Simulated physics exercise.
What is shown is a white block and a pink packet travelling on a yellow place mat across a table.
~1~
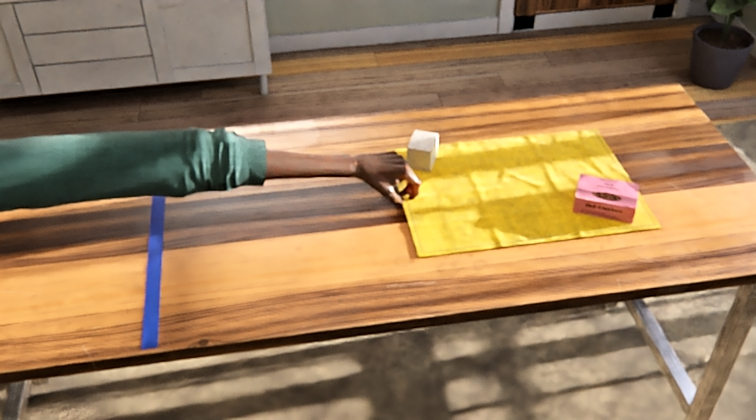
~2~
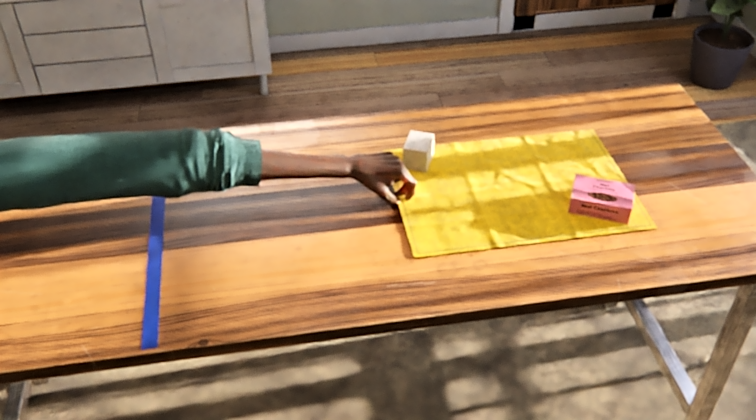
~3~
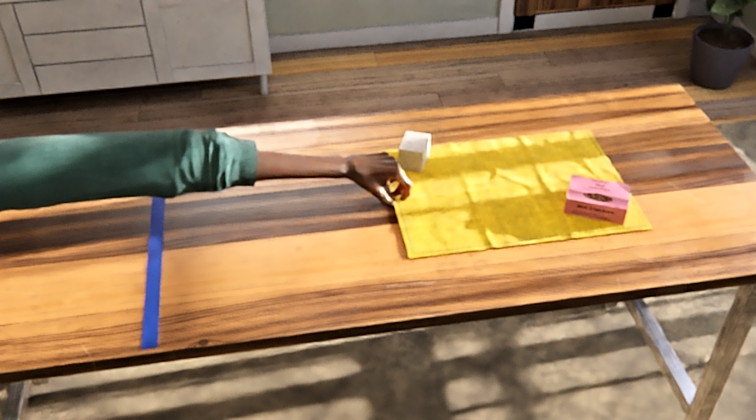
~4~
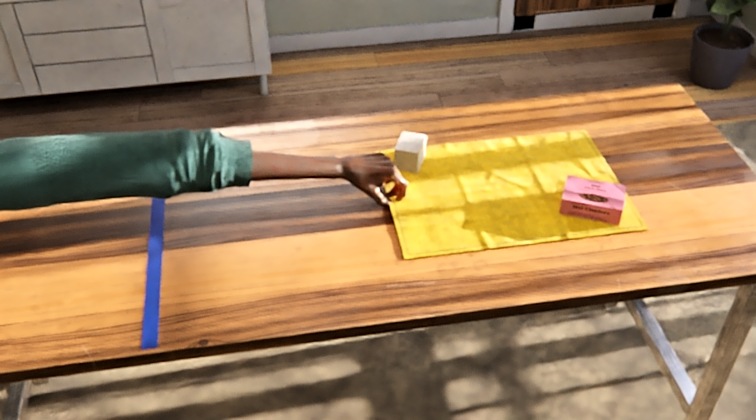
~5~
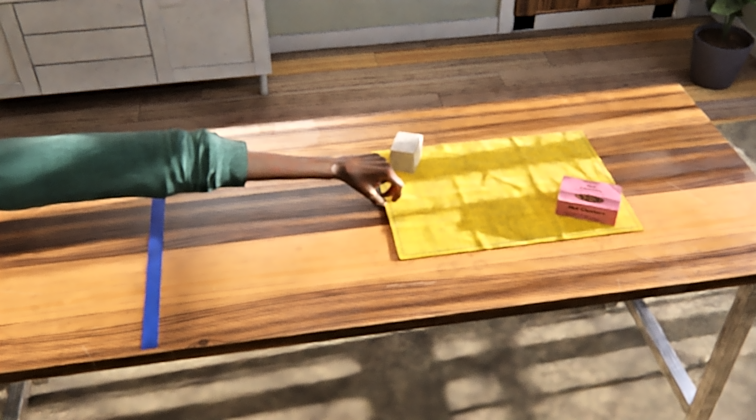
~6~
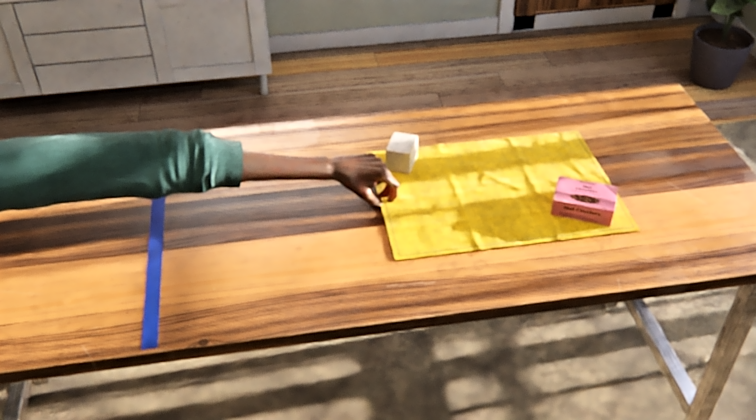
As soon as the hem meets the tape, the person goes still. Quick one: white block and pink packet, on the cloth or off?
White block - on. Pink packet - on.
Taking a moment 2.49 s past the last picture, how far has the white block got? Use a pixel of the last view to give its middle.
About (193, 175).
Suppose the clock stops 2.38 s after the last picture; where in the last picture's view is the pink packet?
At that moment it is at (372, 226).
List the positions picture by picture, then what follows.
Place mat end (419, 257); white block (423, 140); pink packet (608, 190); tape (150, 327), in the first picture.
Place mat end (415, 258), far hem (657, 228); pink packet (604, 191), in the second picture.
Place mat end (410, 259); white block (415, 141), in the third picture.
Place mat end (405, 259), far hem (648, 230); pink packet (595, 192), in the fourth picture.
Place mat end (400, 260); white block (406, 142), in the fifth picture.
Place mat end (396, 260), far hem (640, 231); white block (402, 143); pink packet (586, 193); tape (150, 327), in the sixth picture.
Then, 2.38 s after the last picture, hem at the tape; white block on the cloth near (198, 175); pink packet on the cloth near (372, 226).
Then, 2.49 s after the last picture, hem at the tape; white block on the cloth near (193, 175); pink packet on the cloth near (367, 226).
At rest, hem at the tape; white block on the cloth near (193, 175); pink packet on the cloth near (367, 226). The white block stays on the cloth and the pink packet remains aboard.
